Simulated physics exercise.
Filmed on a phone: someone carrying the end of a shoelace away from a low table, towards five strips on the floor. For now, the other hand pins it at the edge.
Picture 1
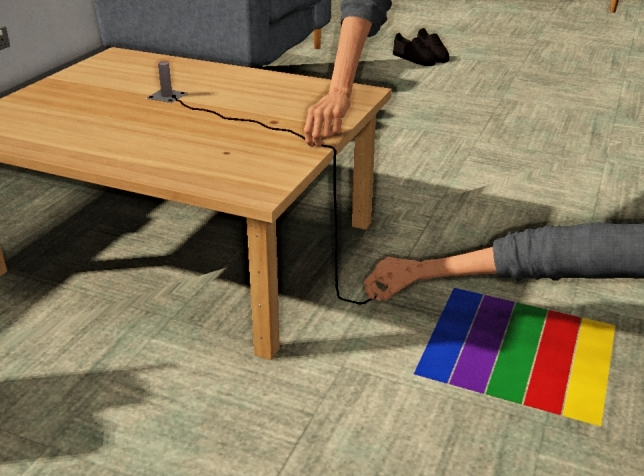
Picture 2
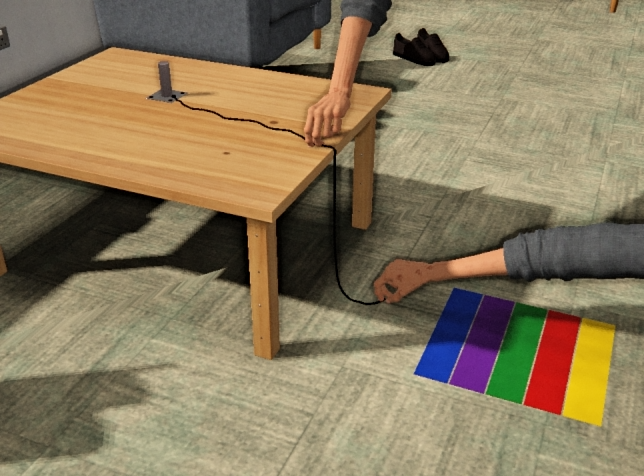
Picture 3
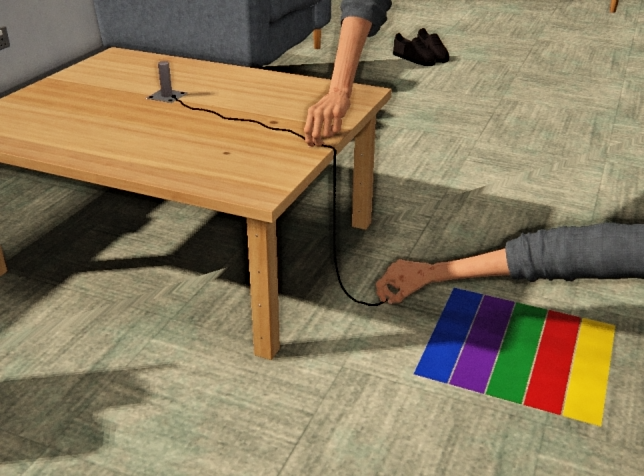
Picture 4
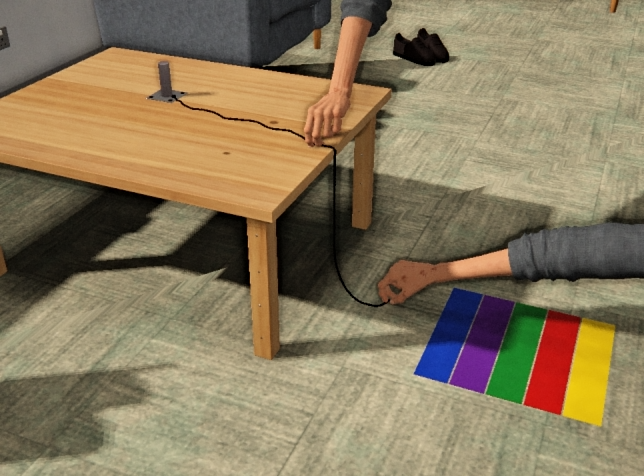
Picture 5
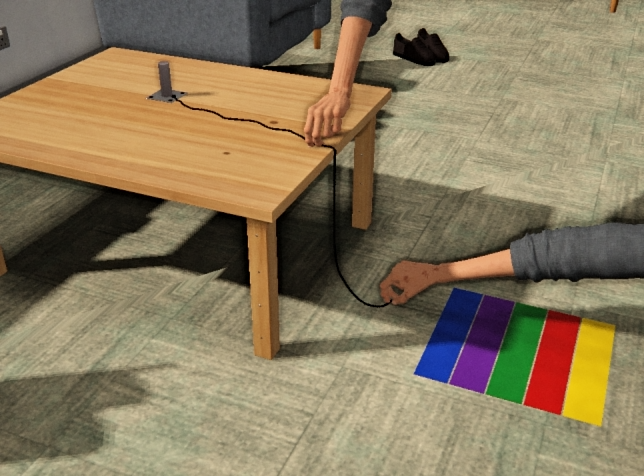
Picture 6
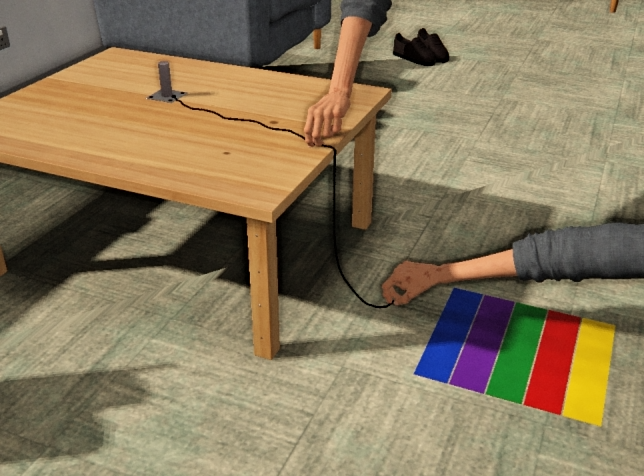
A hand holding the end of a dark cord near the floor moves slightly right, away from the wooden table and towards the blue edge of five coloured strips, then creeps only a little further. Throughout, another hand stays pressed at the table's edge, keeping the cord pinned there.
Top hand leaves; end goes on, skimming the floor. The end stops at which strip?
At the purple strip.
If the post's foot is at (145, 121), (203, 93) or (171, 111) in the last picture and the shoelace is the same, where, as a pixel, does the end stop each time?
Results per try: (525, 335); (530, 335); (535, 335).
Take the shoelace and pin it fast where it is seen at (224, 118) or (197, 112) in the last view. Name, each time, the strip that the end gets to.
Colour per try: Purple / purple.
Early on, end near (427, 309); short of the strips.
Midway, end near (467, 319); over blue.
At the end of the slack, end near (491, 325); over purple. It halts on the purple strip.
